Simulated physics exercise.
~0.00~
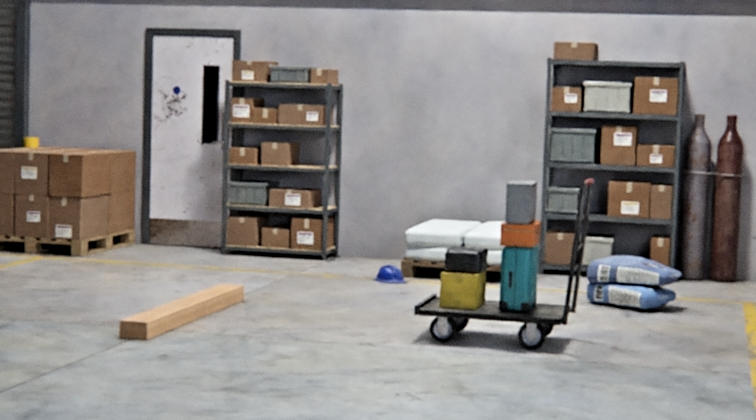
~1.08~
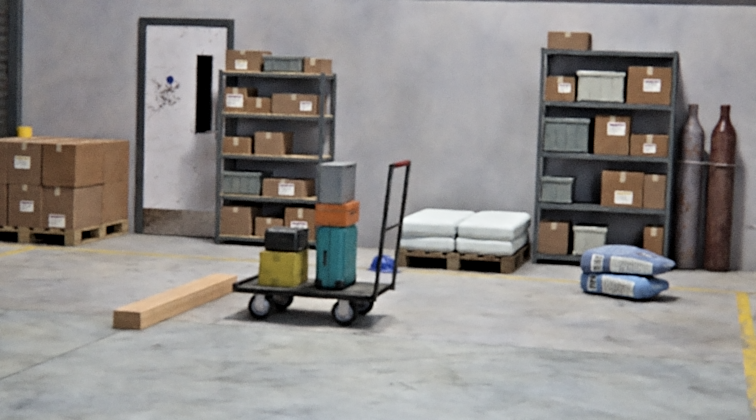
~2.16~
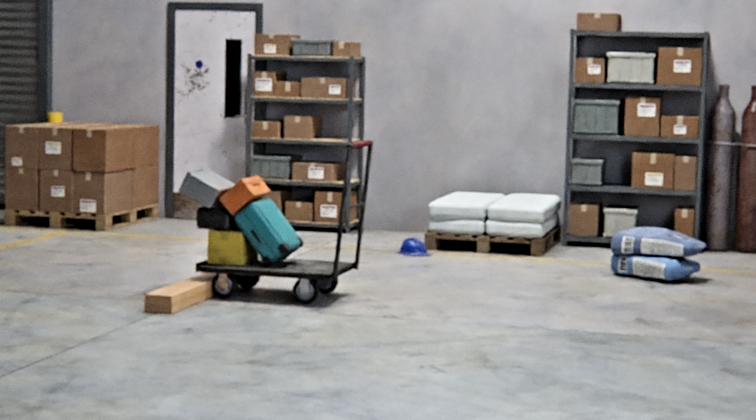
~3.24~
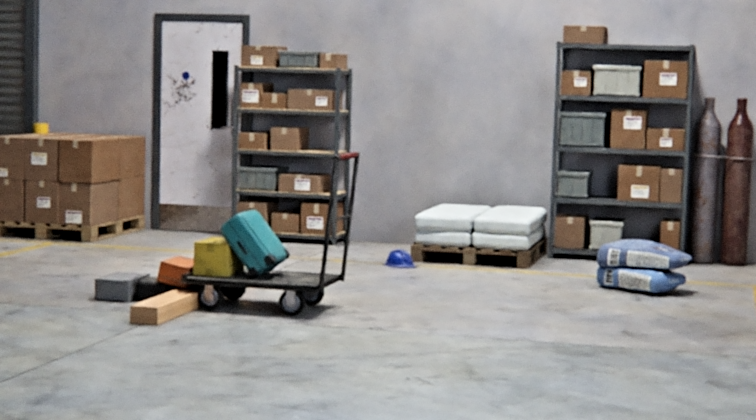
The clip shows a loaded platform trolley rolling left through a warehouse and stopping at a wooden beam, its load toppling forward. The grey, orange and black items end on the floor past the front edge, while the yellow carton and leaning teal suitcase remain on deck.
